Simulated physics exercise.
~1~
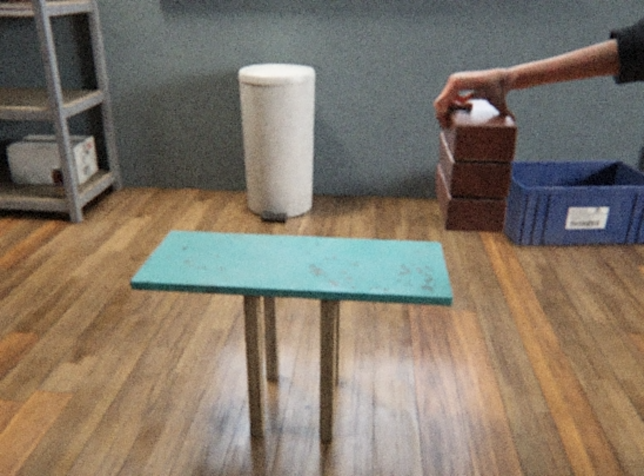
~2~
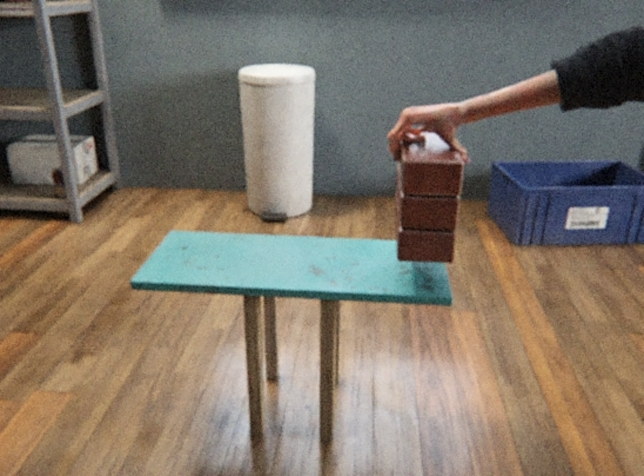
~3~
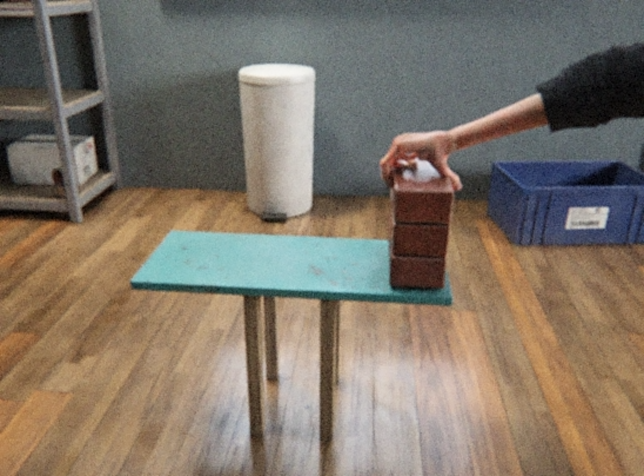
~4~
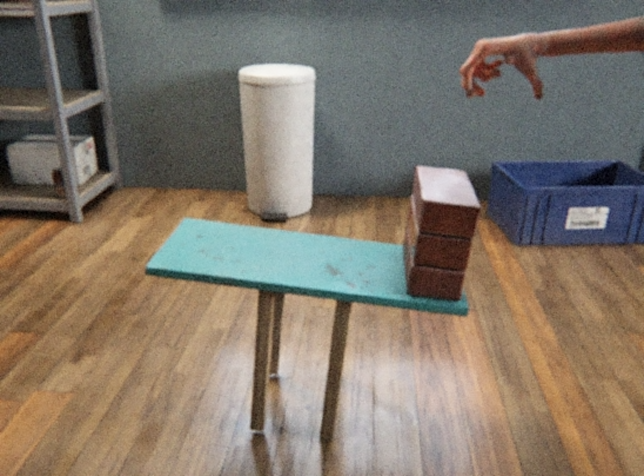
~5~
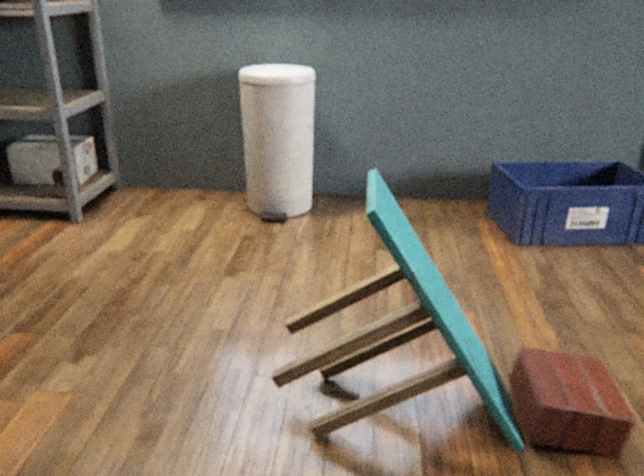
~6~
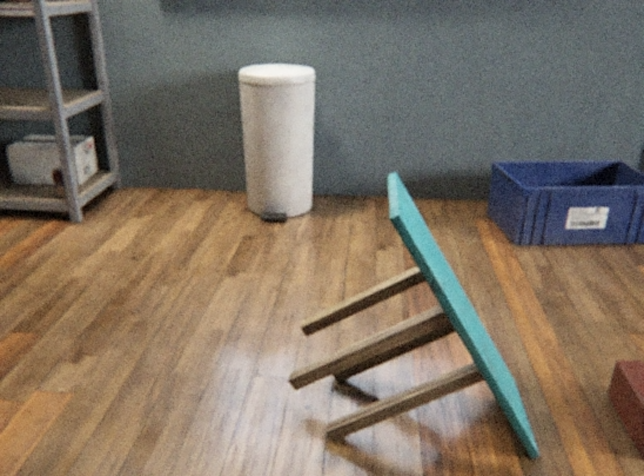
A room with a wooden plank floor and a grey-blue wall is seen from the front by a still camera. A turquoise small table with thin wooden legs stands in the foreground, with grey shelves at left, a white bin behind, and a blue crate at right. A hand from the right carries a stack of three reddish-brown bricks leftward and lowers it onto the table's right end. The hand lets go and draws back as the table begins tipping right. The table topples and the bricks drop to the floor, ending at the right edge, while the table rests steeply tilted, its legs pointing left.
